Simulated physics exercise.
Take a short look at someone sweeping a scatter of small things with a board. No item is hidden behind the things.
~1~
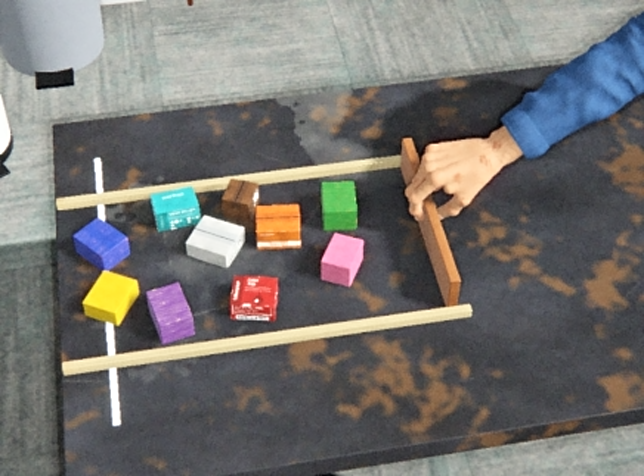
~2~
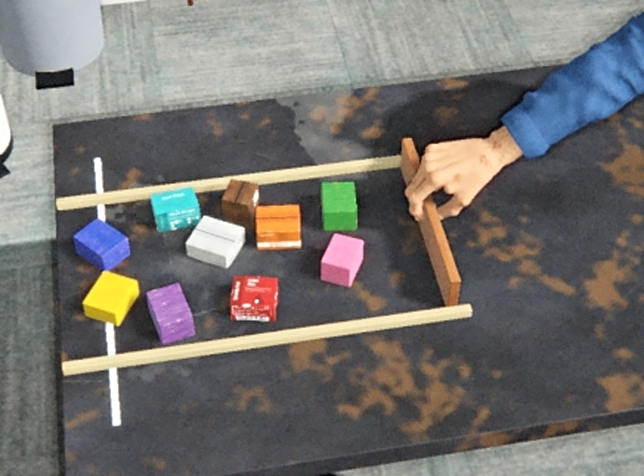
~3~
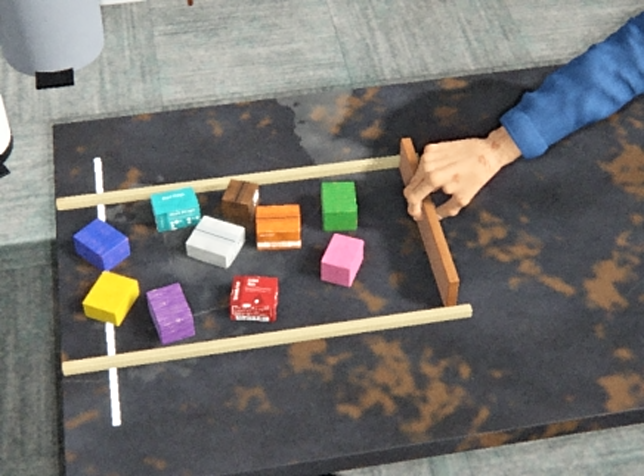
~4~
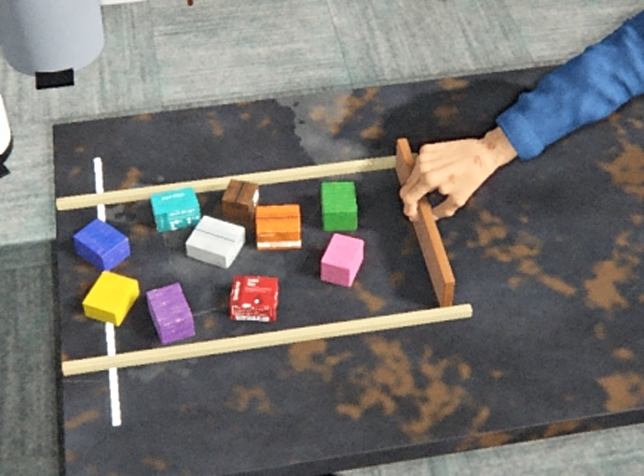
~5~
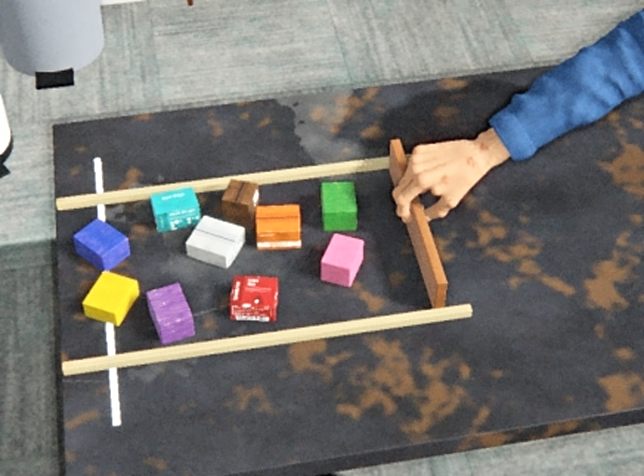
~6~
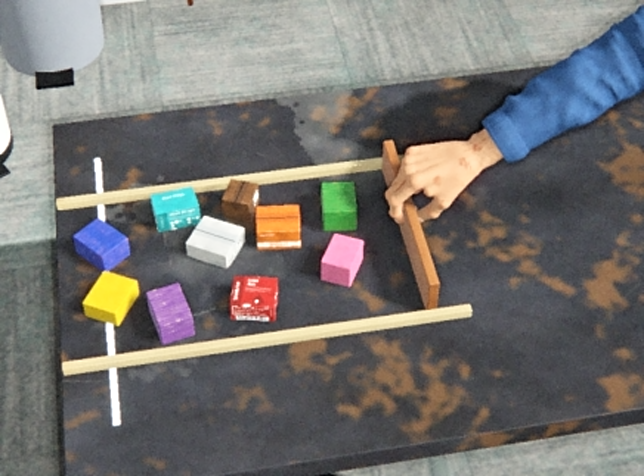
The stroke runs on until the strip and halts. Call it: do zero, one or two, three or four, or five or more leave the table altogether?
Five or more.
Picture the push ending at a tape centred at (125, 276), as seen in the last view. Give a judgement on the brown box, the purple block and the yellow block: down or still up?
The brown box? It is safe. The purple block? It does not stay. The yellow block? It is safe.
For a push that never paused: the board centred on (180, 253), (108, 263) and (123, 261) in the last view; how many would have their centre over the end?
Over the end: 1, 6, 3.
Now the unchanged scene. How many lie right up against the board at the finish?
3 are in contact with it.
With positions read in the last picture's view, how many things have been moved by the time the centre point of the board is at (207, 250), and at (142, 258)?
Counts: 10 and 10.
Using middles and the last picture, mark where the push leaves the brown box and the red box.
The brown box finishes at (85, 208); the red box finishes at (70, 336).
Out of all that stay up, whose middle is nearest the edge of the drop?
The red box finishes nearest.
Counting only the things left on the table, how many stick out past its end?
1 overhanging.
Early on, none off yet; blue block at rest near (102, 245); yellow block at rest near (111, 298); purple block at rest near (170, 314).
Finally, the number that fall off is five or more; lost, orange box, white box, turquoise box, purple block, yellow block and blue block.
